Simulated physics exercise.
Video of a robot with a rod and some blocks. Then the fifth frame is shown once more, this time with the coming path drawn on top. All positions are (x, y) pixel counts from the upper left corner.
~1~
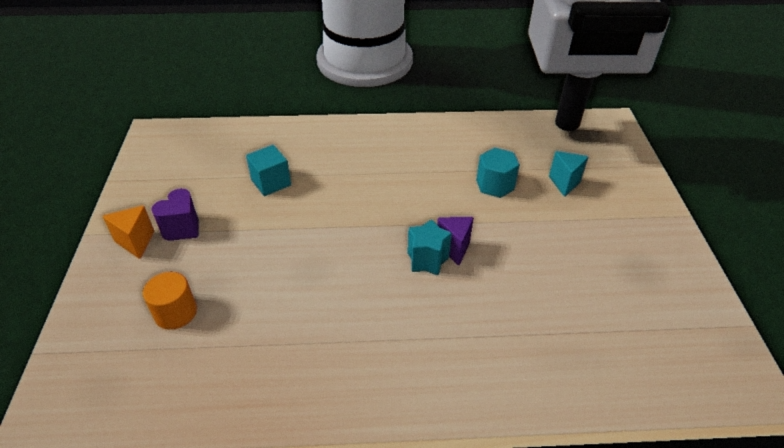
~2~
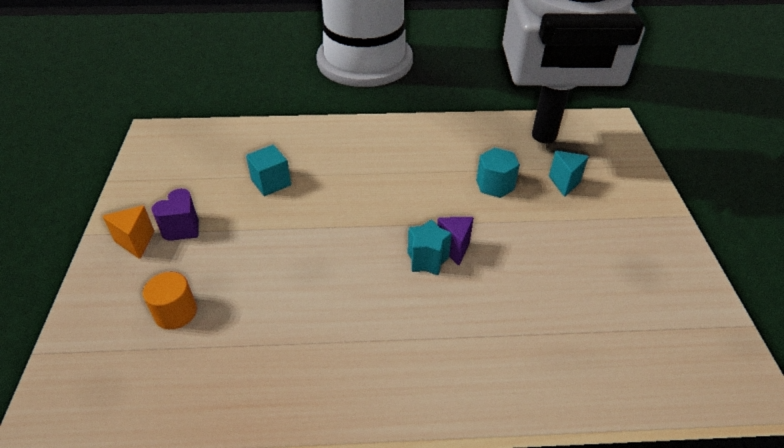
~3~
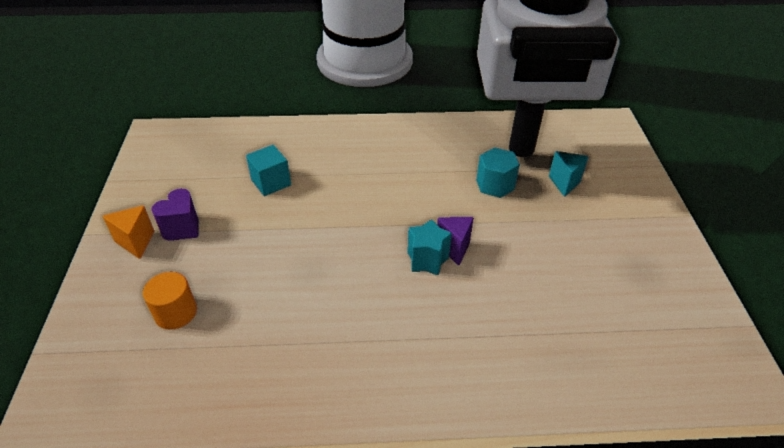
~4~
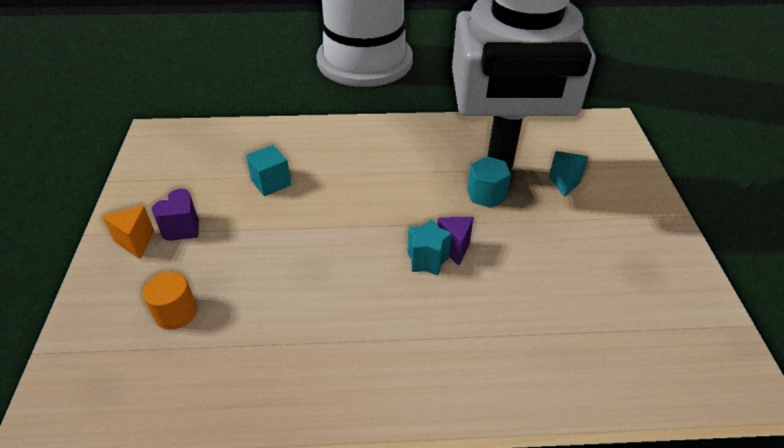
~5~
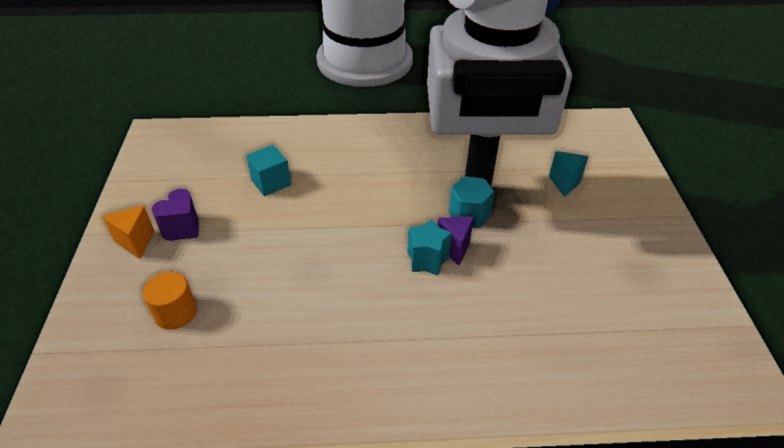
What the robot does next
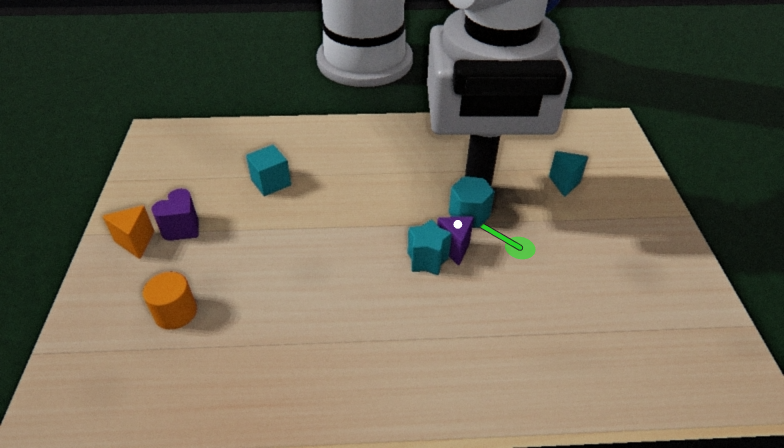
The clip opens on a wooden board of teal, purple and orange blocks, with a robot arm's dark rod at the upper right. The rod moves left and down toward the teal hexagonal block, then pushes it a short way down and left, close to the purple triangular block and teal star.
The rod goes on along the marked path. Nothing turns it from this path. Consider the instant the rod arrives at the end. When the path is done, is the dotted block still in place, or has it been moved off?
The result: It moves.
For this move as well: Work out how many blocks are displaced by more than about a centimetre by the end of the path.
This push will displace two blocks.
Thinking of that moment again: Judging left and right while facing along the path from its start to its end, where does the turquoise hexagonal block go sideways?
Goes right.
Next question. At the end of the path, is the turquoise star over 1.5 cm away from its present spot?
In short: No.
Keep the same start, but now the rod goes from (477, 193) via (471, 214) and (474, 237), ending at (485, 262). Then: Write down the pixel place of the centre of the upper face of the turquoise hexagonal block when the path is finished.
I'd place it at (466, 257), taking the centre of its top.
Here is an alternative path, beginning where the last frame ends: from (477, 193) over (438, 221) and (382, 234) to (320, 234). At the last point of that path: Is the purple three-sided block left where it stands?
No.
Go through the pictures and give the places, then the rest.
Tip of the rod (567, 125), middles of tops, turquoise star (429, 234), purple three-sided block (458, 224), turquoise hexagonal block (500, 159), in the first frame.
Rod (544, 137), nothing pushed, in the second frame.
Rod (521, 151), nothing pushed, in the third frame.
Rod (499, 166), turquoise hexagonal block (491, 169), in the fourth frame.
Rod (478, 183), turquoise star (429, 234), purple three-sided block (458, 224), turquoise hexagonal block (473, 189), in the fifth frame.
The line goes from (477, 193) through (471, 213) and (492, 232) to (520, 248); the dot is on the purple three-sided block.
What follows on the original path. One third of the way, rod (472, 204); purple three-sided block (460, 233), turned 15° clockwise; turquoise hexagonal block (465, 211).
Two thirds of the way, rod (494, 222); turquoise star (426, 237), turned 15° clockwise; purple three-sided block (461, 245), turned 35° clockwise; turquoise hexagonal block (470, 222), turned 30° clockwise.
At the end, rod (523, 238); turquoise star (426, 237), turned 15° clockwise; purple three-sided block (461, 246), turned 35° clockwise; turquoise hexagonal block (470, 222), turned 30° clockwise.
